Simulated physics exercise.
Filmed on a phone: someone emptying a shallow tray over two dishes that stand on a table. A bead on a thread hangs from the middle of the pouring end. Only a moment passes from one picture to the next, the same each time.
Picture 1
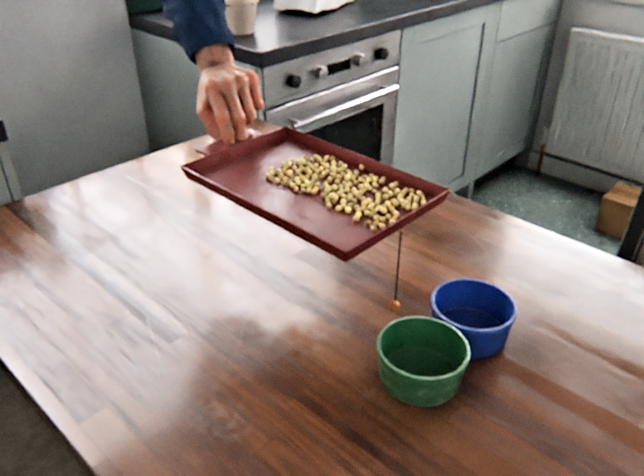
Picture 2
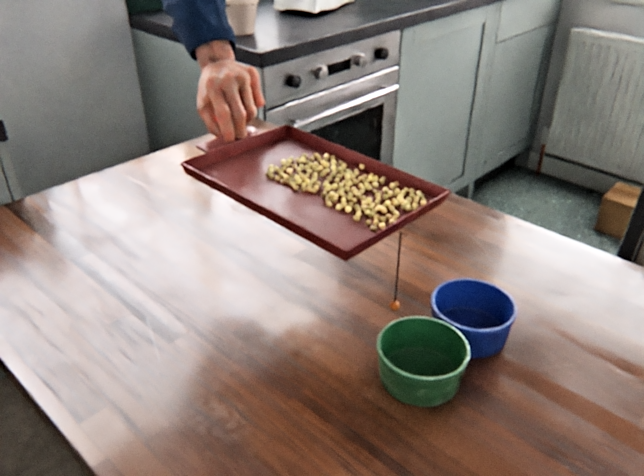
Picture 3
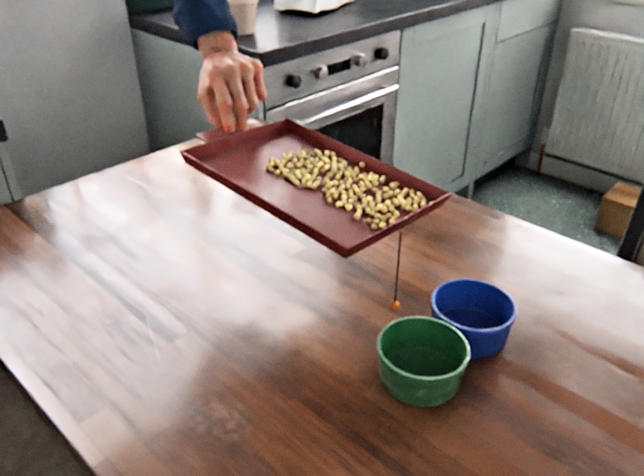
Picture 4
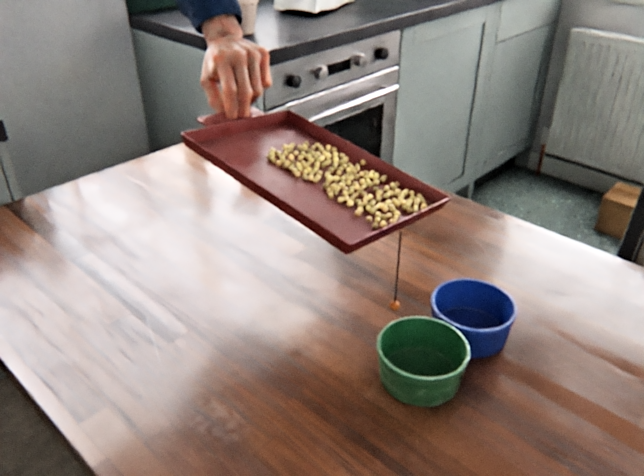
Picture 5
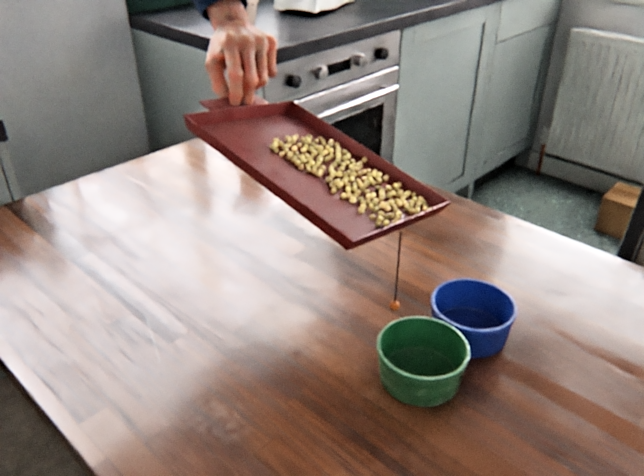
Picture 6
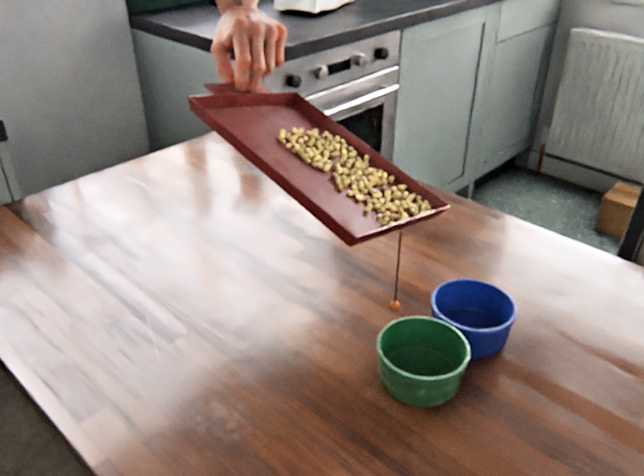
At the start, a hand holds a shallow dark red tray of small pale beans above a wooden table, near a green dish and a blue dish. The hand then raises the back of the tray, gradually steepening it toward its right corner, and the beans shift slightly down the tray.
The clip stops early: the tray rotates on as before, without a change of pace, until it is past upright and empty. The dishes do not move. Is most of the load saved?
Together they catch less than half.
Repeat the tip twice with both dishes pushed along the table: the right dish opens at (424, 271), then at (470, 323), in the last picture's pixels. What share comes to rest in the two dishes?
Near 80 % and 0 %.
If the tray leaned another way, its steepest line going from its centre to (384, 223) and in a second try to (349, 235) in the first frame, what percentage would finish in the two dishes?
The first gives 90 %, the second 10 %.
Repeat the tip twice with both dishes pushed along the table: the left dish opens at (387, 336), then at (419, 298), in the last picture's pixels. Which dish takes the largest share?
One: The right one. Two: The left dish.
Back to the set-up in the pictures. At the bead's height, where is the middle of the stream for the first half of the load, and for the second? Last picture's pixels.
Around (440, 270) and then (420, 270).
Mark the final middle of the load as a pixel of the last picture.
Around (432, 310).
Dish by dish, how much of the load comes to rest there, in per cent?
Left dish near 0 in a hundred; right dish near 20.
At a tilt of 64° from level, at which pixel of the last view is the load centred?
Near (415, 208).
Soon after the last picture, tray tipped steeply; nearly all on the tray; a stray few outside both; a small part in the air.
A little later, tray tipped past a quarter turn; a small part on the tray; a stray few in the left dish; about a quarter in the right dish; about two thirds outside both; a small part in the air.
Later still, tray tipped past a quarter turn; about a quarter in the right dish; most outside both.
At rest, tray tipped past a quarter turn; none in the left dish; about a quarter in the right dish; most outside both.
